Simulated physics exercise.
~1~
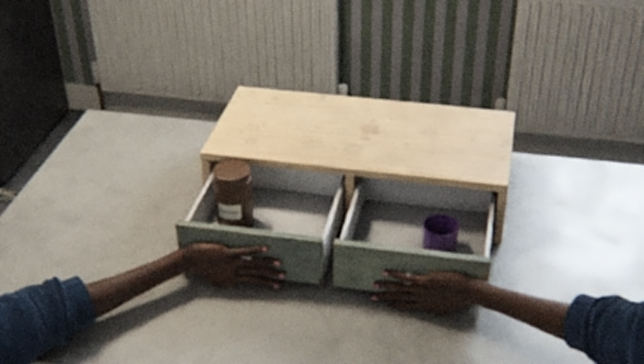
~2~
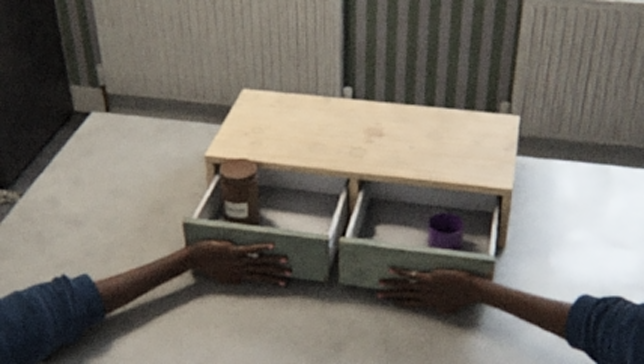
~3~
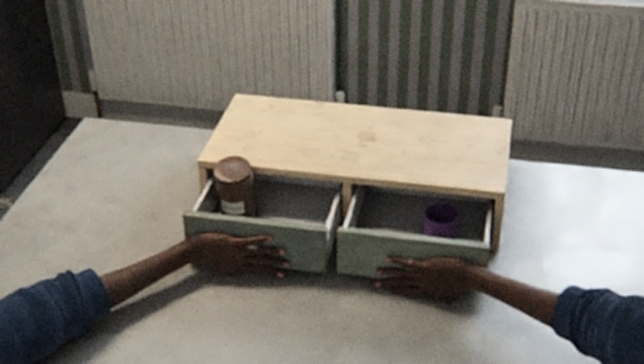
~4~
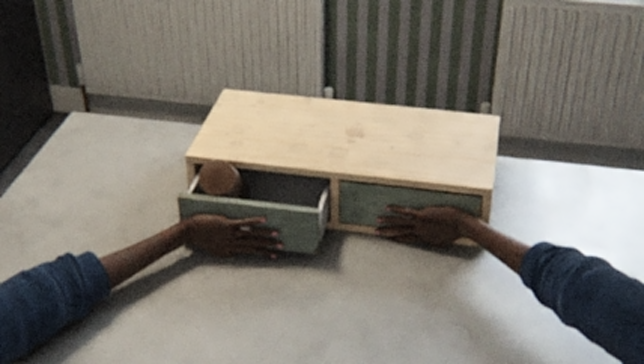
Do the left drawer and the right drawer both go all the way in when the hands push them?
No, only the right drawer goes all the way in. The left drawer stops partway and stays open, with the brown jar leaning inside it.
